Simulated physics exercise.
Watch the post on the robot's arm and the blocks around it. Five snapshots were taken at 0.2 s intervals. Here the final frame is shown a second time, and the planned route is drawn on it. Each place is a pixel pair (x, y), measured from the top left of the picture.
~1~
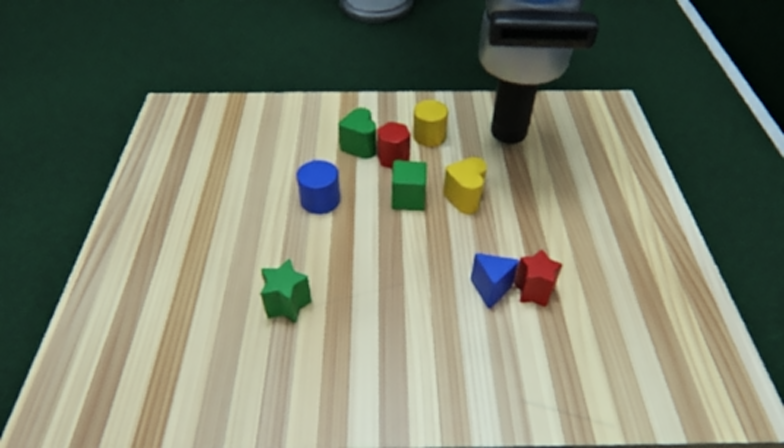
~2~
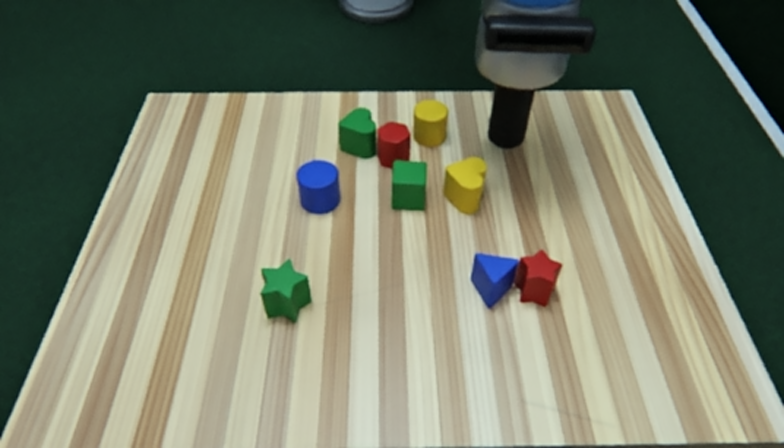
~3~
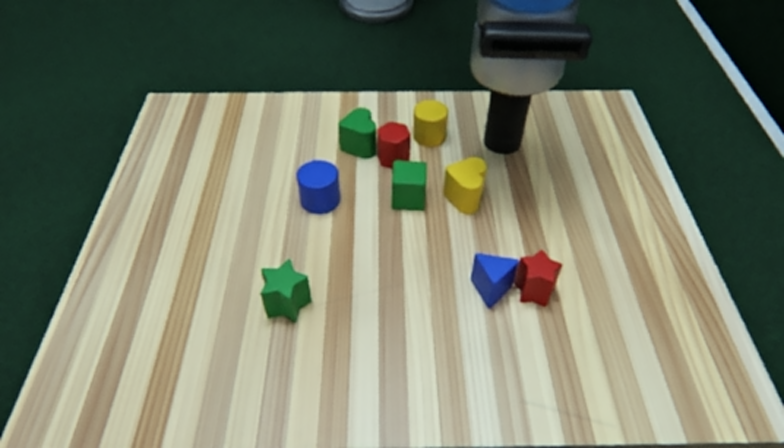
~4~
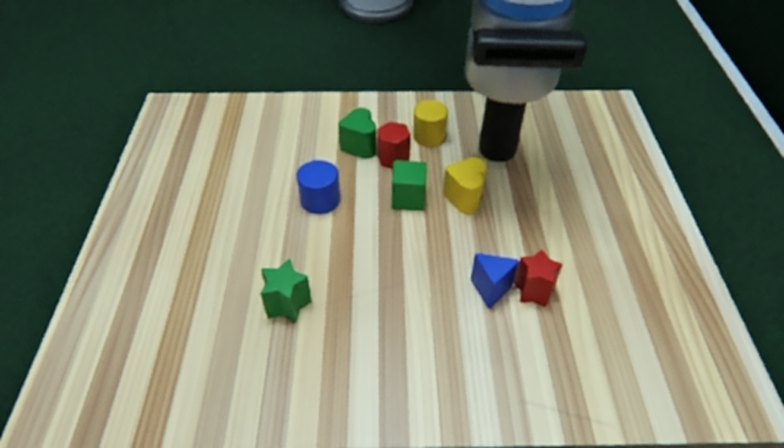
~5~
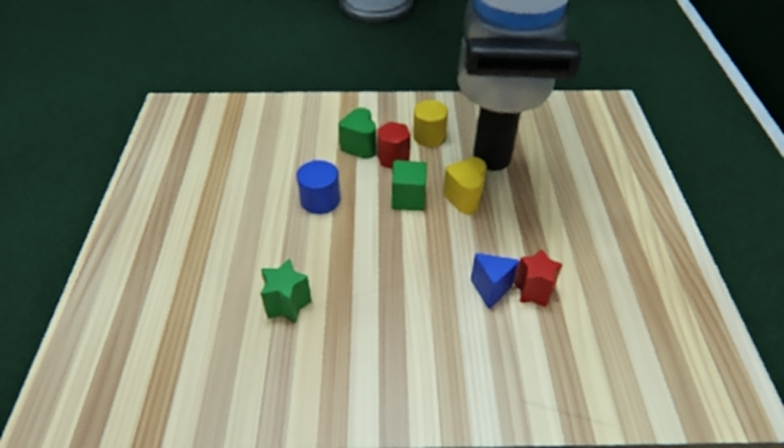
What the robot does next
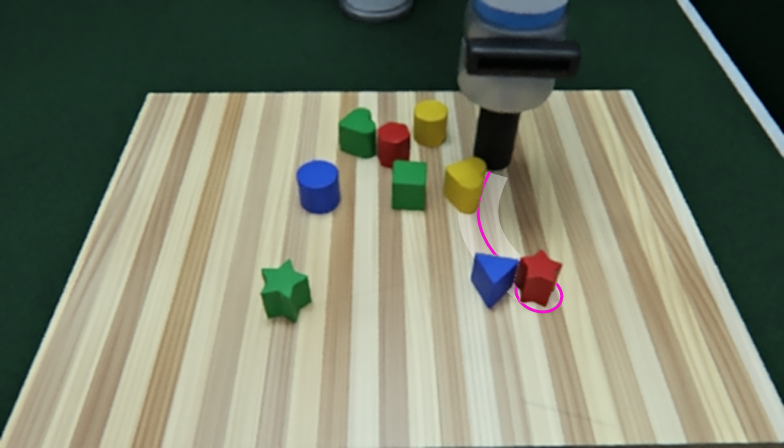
A robot arm's black post moves slowly toward the viewer and slightly left over a striped wooden board, seen from above at an angle by a still camera. Green, red, yellow and blue blocks sit across the upper middle, with a green star lower left and a blue triangle beside a red star lower right. The post draws close to the yellow heart-shaped block, while every block stays still.
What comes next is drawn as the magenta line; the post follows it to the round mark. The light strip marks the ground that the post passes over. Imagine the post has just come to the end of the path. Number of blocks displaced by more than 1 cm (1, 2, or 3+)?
It moves two blocks.
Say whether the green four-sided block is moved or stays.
That block is not shifted.
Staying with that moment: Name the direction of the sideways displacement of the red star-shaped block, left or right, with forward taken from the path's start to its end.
My prediction: Leftwards.
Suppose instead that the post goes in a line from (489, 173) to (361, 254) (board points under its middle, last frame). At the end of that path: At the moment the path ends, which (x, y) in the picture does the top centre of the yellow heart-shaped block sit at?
The top centre is at (428, 225).
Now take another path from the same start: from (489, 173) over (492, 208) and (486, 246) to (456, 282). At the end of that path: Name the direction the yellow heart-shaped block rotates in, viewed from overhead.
From above, the turn goes clockwise.
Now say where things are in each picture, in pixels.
In the first frame, lower end of the post at (509, 133), tops of blocks, green four-sided block at (410, 172), yellow heart-shaped block at (468, 171), blue triangle at (496, 265), red star-shaped block at (542, 265).
In the second frame, post at (506, 138), blocks as before.
In the third frame, post at (502, 143), blocks as before.
In the fourth frame, post at (497, 151), blocks as before.
In the fifth frame, post at (492, 159), green four-sided block at (410, 172), yellow heart-shaped block at (468, 171), blue triangle at (496, 265), red star-shaped block at (542, 265).
The drawn path runs from (489, 173) by way of (478, 210) and (494, 253) to (539, 293).
What follows on the original path. One third of the way, post at (480, 197); yellow heart-shaped block at (444, 197), turned 45° clockwise.
Two thirds of the way, post at (497, 240); yellow heart-shaped block at (441, 203), turned 80° clockwise.
At the end, post at (543, 280); green four-sided block not moved; yellow heart-shaped block at (441, 203), turned 80° clockwise; blue triangle at (500, 270), turned 35° clockwise; red star-shaped block at (577, 294).
